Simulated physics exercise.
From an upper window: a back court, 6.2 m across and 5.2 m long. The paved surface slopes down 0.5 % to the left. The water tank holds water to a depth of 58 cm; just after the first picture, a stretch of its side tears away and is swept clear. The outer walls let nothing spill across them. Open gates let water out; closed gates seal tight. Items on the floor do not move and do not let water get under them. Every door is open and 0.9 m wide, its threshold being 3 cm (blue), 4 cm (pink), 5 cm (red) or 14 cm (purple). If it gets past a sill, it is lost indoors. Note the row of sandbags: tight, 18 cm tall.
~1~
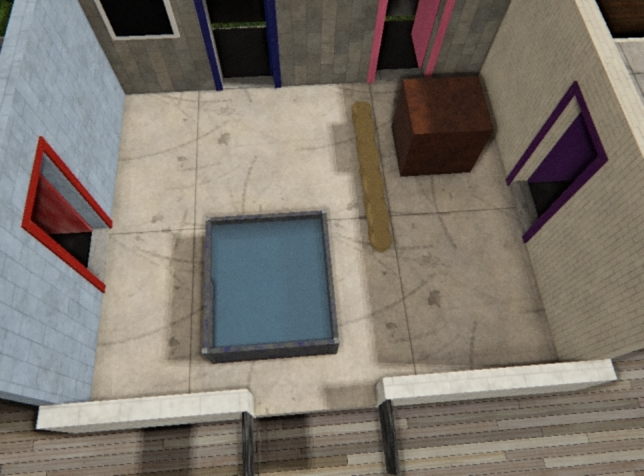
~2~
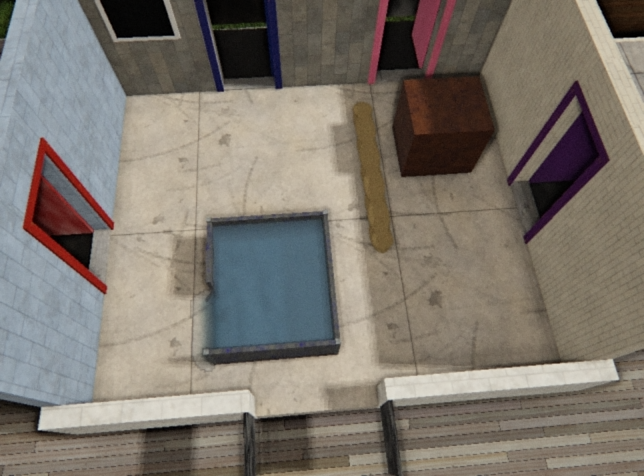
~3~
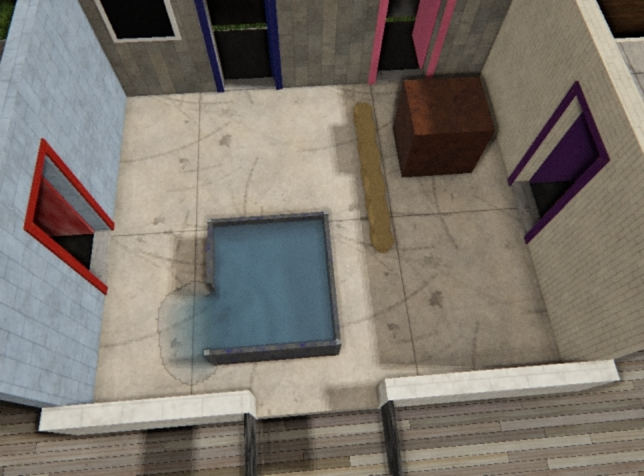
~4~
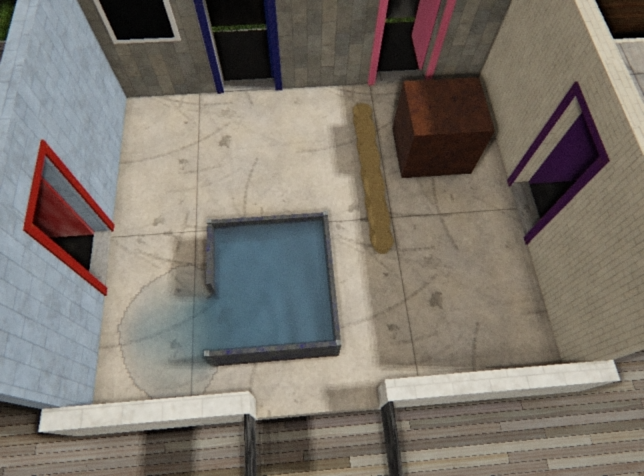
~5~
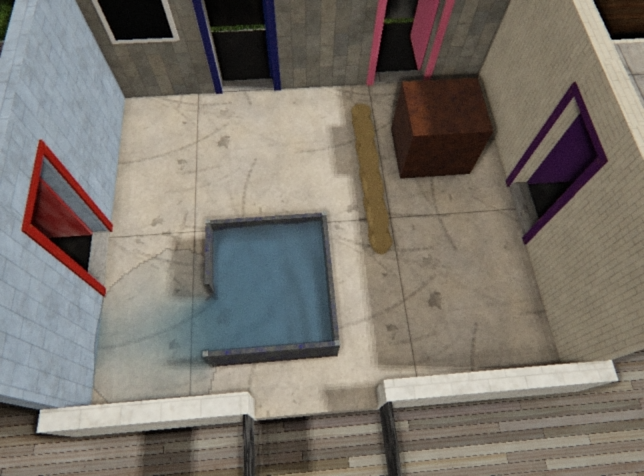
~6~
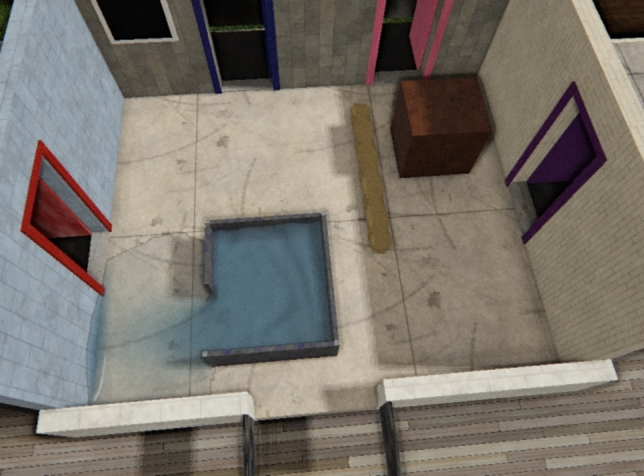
In a back court, water pours from the tank's broken left side and spreads leftward.
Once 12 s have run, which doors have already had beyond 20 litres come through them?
The blue door will overshoot the limit, the pink door will undershoot the limit, the red door will overshoot the limit, the purple door will undershoot the limit.
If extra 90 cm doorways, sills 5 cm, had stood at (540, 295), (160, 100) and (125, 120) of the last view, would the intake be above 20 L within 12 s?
First doorway falls short, second gets there, third gets there.
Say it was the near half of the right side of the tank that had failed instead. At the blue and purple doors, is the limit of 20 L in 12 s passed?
Blue: Within the limit; purple: Within the limit.
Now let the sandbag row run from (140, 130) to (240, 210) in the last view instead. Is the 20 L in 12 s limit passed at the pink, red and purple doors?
Then the pink door is fine, the red door is too much, and the purple door is fine.
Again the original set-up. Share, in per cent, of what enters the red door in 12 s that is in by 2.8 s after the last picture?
Roughly 60%.
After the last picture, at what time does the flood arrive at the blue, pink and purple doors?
Door times: Blue 2.8 s / pink 4.5 s / purple 6.0 s.
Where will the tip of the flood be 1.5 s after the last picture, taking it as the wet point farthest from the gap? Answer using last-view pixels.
About (123, 121) in the last view.
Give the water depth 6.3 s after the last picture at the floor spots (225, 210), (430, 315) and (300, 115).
The depths come out at 1, 1 and 5 centimetres, in the order listed.
Then, 0.7 s after the last picture water covers 10 % of the floor and is deepest (46 cm) near (91, 413); blue door not reached, pink door not reached, red door 13 cm at the sill, 8 L in, purple door not reached.
Then, 1.5 s after the last picture water covers 20 % of the floor and is deepest (31 cm) near (137, 367); blue door not reached, pink door not reached, red door 13 cm at the sill, 29 L in, purple door not reached.
Then, 2.8 s after the last picture water covers 40 % of the floor and is deepest (22 cm) near (134, 409); blue door 6 cm at the sill, 0 L in, pink door not reached, red door 12 cm at the sill, 65 L in, purple door not reached.
Then, 6.3 s after the last picture water covers 65 % of the floor and is deepest (12 cm) near (91, 413); blue door 7 cm at the sill, 38 L in, pink door 5 cm at the sill, 0 L in, red door 7 cm at the sill, 106 L in, purple door 1 cm at the sill, 0 L in.
Then, 11.3 s after the last picture water covers 90 % of the floor and is deepest (7 cm) near (117, 175); blue door 5 cm at the sill, 60 L in, pink door 4 cm at the sill, 2 L in, red door 4 cm at the sill, 111 L in, purple door 3 cm at the sill, 0 L in.
